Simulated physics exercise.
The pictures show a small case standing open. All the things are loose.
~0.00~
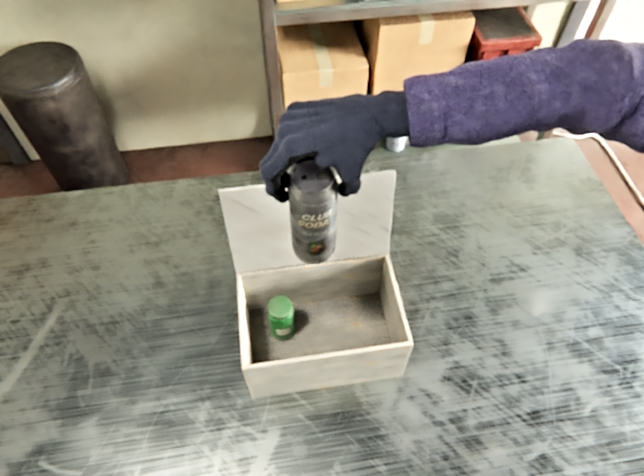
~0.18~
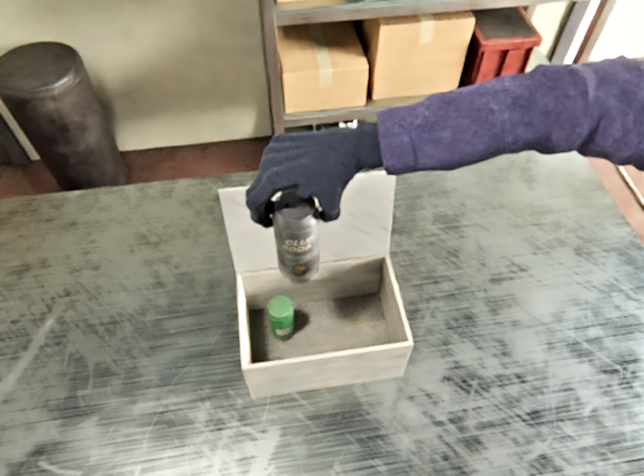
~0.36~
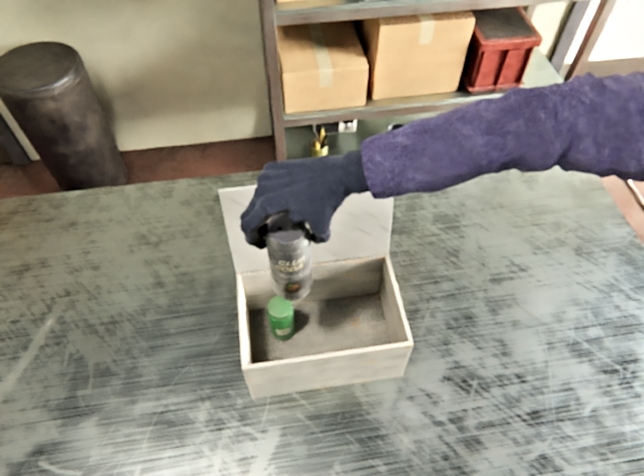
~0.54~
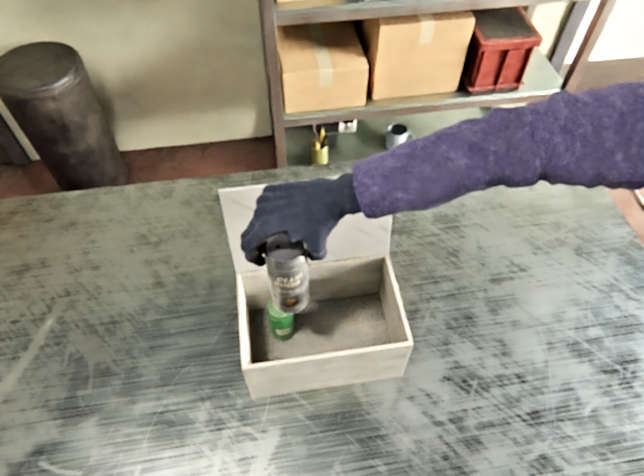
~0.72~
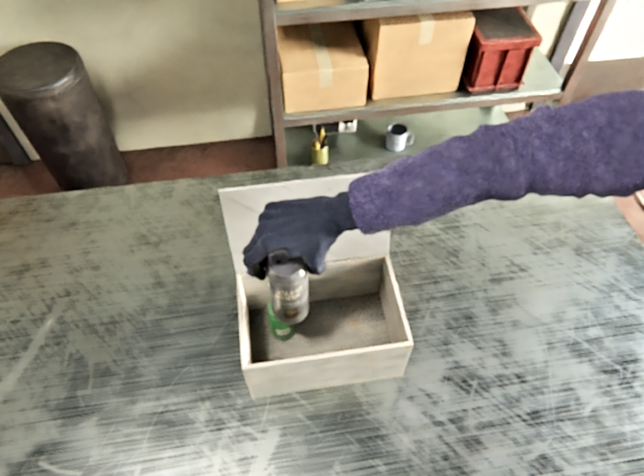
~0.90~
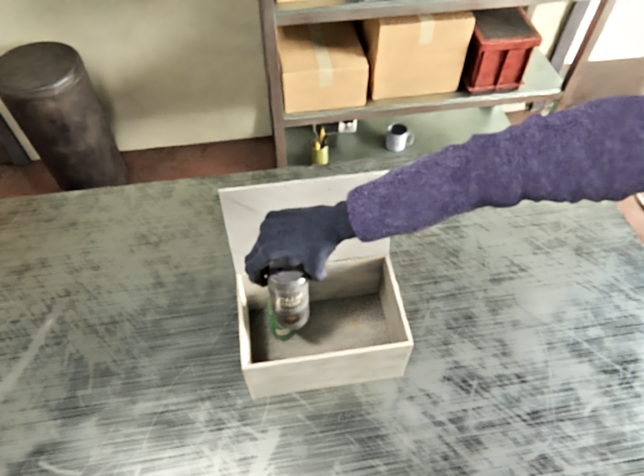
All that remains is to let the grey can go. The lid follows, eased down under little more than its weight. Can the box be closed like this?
The lid sits on the rim.
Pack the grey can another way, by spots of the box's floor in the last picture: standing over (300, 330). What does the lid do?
Then it shuts flat.
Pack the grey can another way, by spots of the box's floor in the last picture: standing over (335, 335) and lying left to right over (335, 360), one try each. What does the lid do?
First, it is held up; second, it shuts flat.
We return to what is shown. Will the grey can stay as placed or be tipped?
It tips.
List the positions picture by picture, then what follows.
In the first frame, coming down; grey can (313, 217); green shaker (282, 319).
In the second frame, coming down; grey can (297, 240); green shaker (282, 319).
In the third frame, coming down; grey can (290, 260); green shaker (282, 319).
In the fourth frame, coming down; grey can (288, 276); green shaker (282, 319).
In the fifth frame, coming down; grey can (288, 288).
In the sixth frame, put in, still held; grey can (289, 294).
After 1.50 s, grey can on its side near (341, 333).
After 2.30 s, lid 73° above the rim; grey can on its side near (345, 317).
After 2.80 s, lid 21° above the rim; grey can on its side near (345, 317).
In the end (3.5 s), lid shut; toppled in the box, grey can; green shaker unmoved. At the end, from the last picture's camera, grey can near (345, 318).
